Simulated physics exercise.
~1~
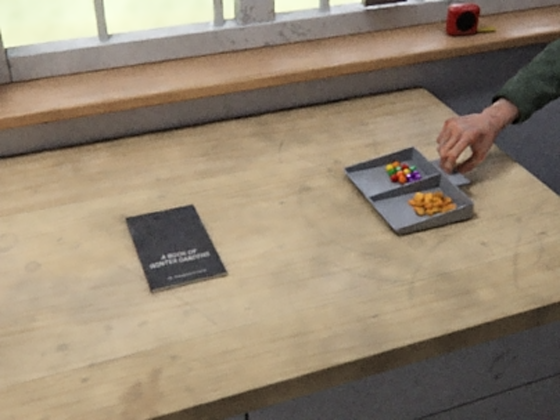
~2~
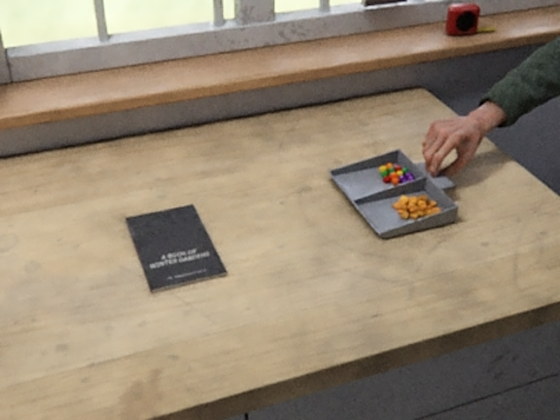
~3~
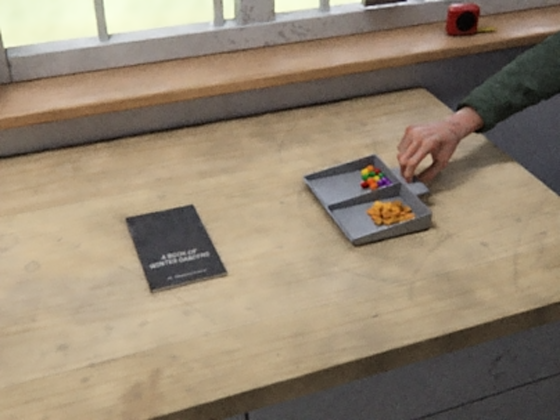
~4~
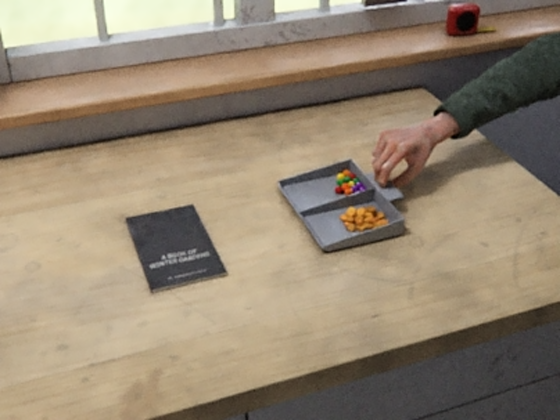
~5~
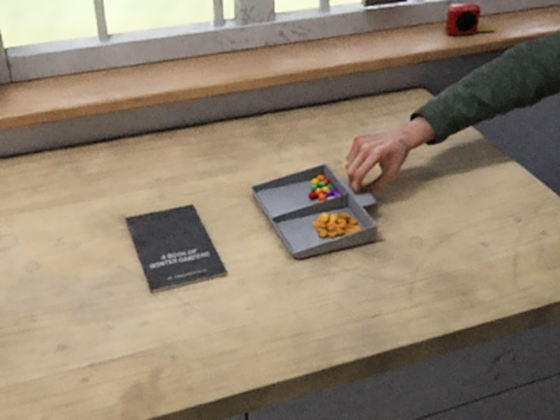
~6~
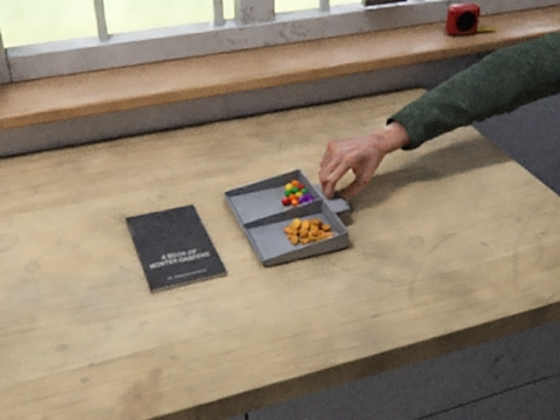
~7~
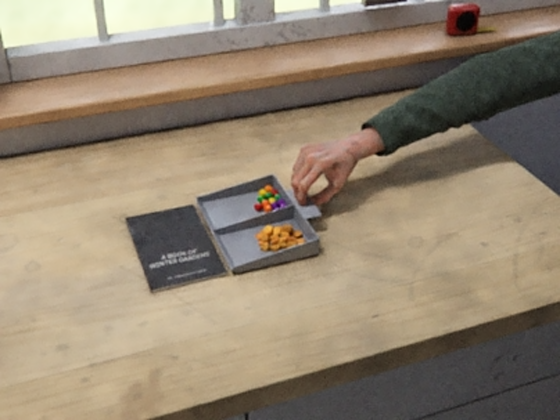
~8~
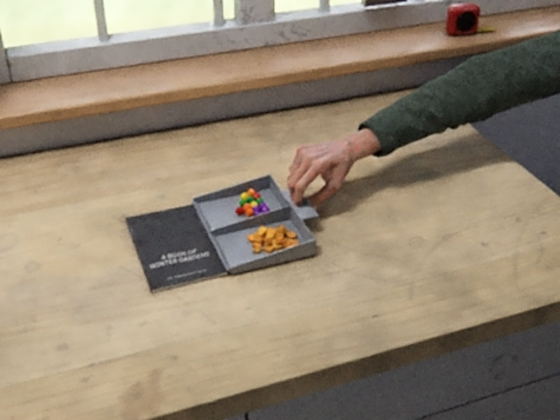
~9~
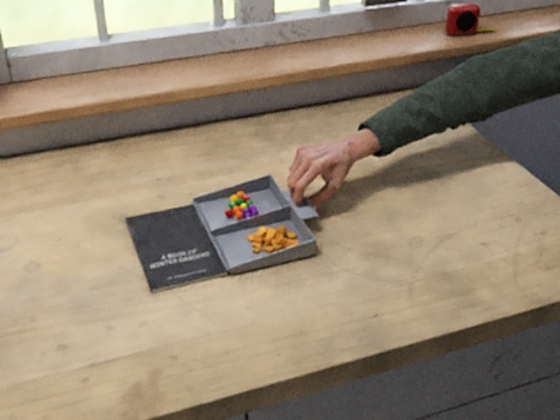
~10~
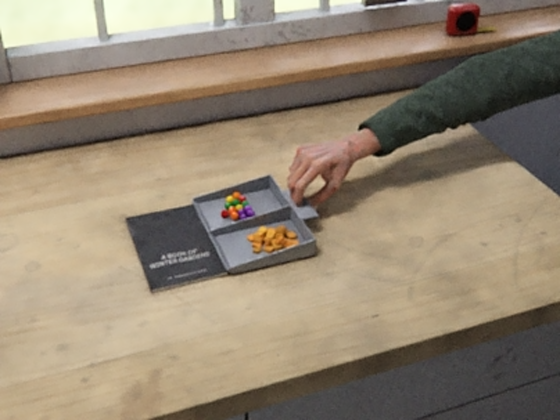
A hand in a dark green sleeve slid a grey two-part tray of colourful candies and orange snack pieces left across a wooden counter until it stopped against a thin black book, and the candies shifted further left but everything stayed inside.
